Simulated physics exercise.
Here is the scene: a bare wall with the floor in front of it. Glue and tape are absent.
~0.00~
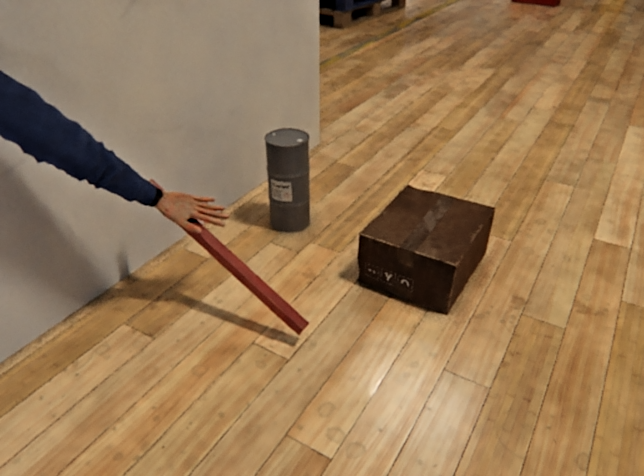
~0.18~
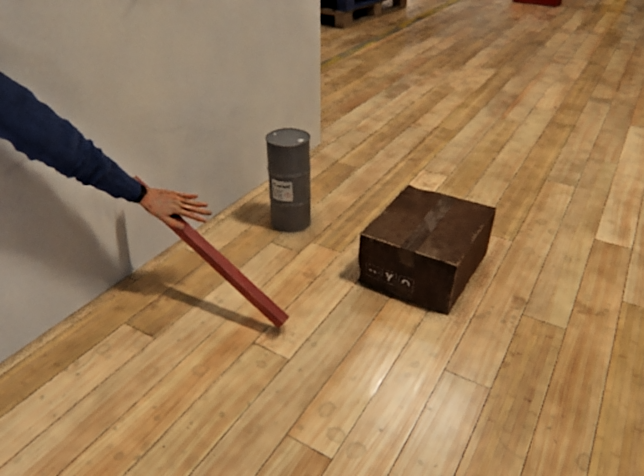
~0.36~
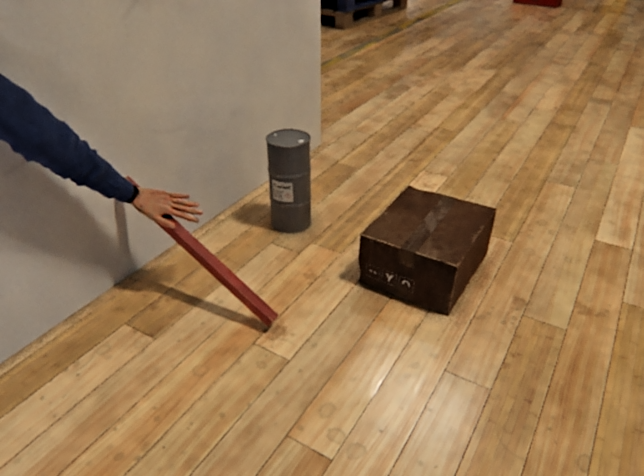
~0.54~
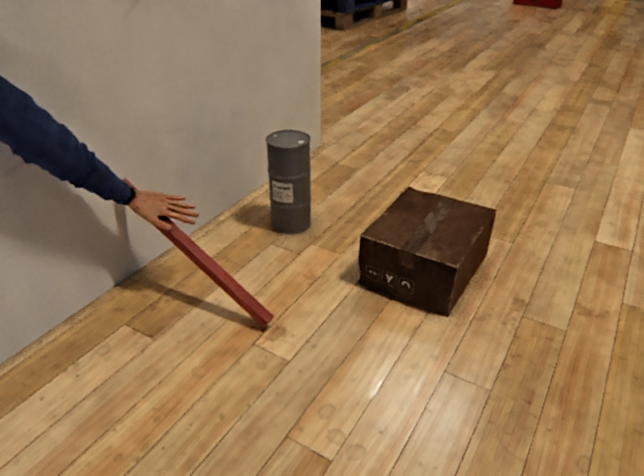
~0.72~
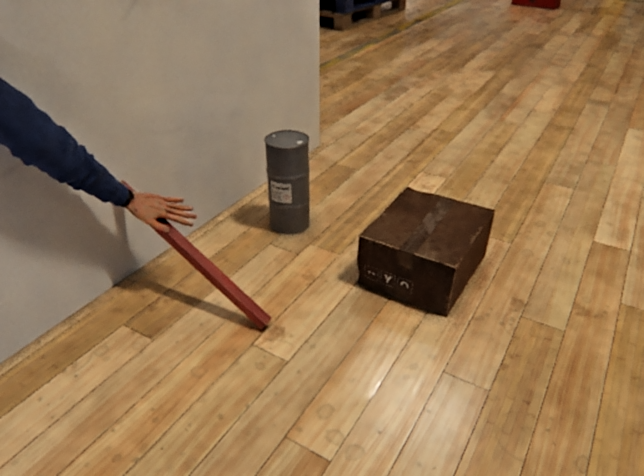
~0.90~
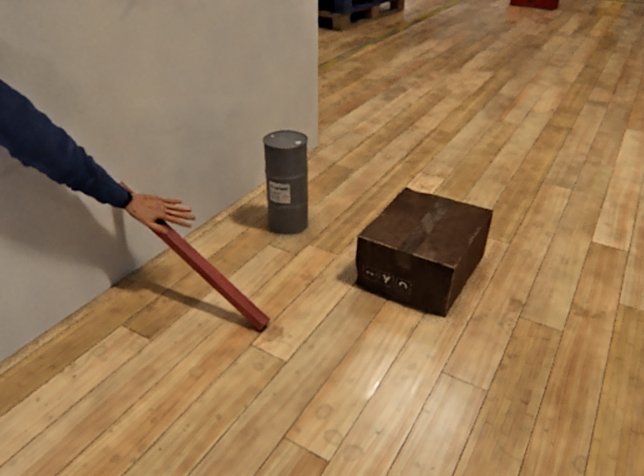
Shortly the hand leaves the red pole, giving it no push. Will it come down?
Yes, it slips down.
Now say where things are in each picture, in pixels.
On its way; red pole (224, 256); grey canister (289, 182), in the first picture.
On its way; red pole (206, 251); grey canister (290, 181), in the second picture.
On its way; red pole (197, 250); grey canister (290, 182), in the third picture.
On its way; red pole (193, 252); grey canister (290, 183), in the fourth picture.
Propped up under the hand; red pole (191, 254); grey canister (289, 183), in the fifth picture.
Propped up under the hand; red pole (190, 255); grey canister (287, 184), in the sixth picture.
Around 3.30 s, red pole 8° lower than it was left near (196, 267).
Around 3.50 s, red pole 27° lower than it was left near (204, 294).
Finally (4.1 s), moved from the start, red pole; the other 2 still in place. Final places as the last picture's camera would see them, red pole near (205, 298). The pole gives way.
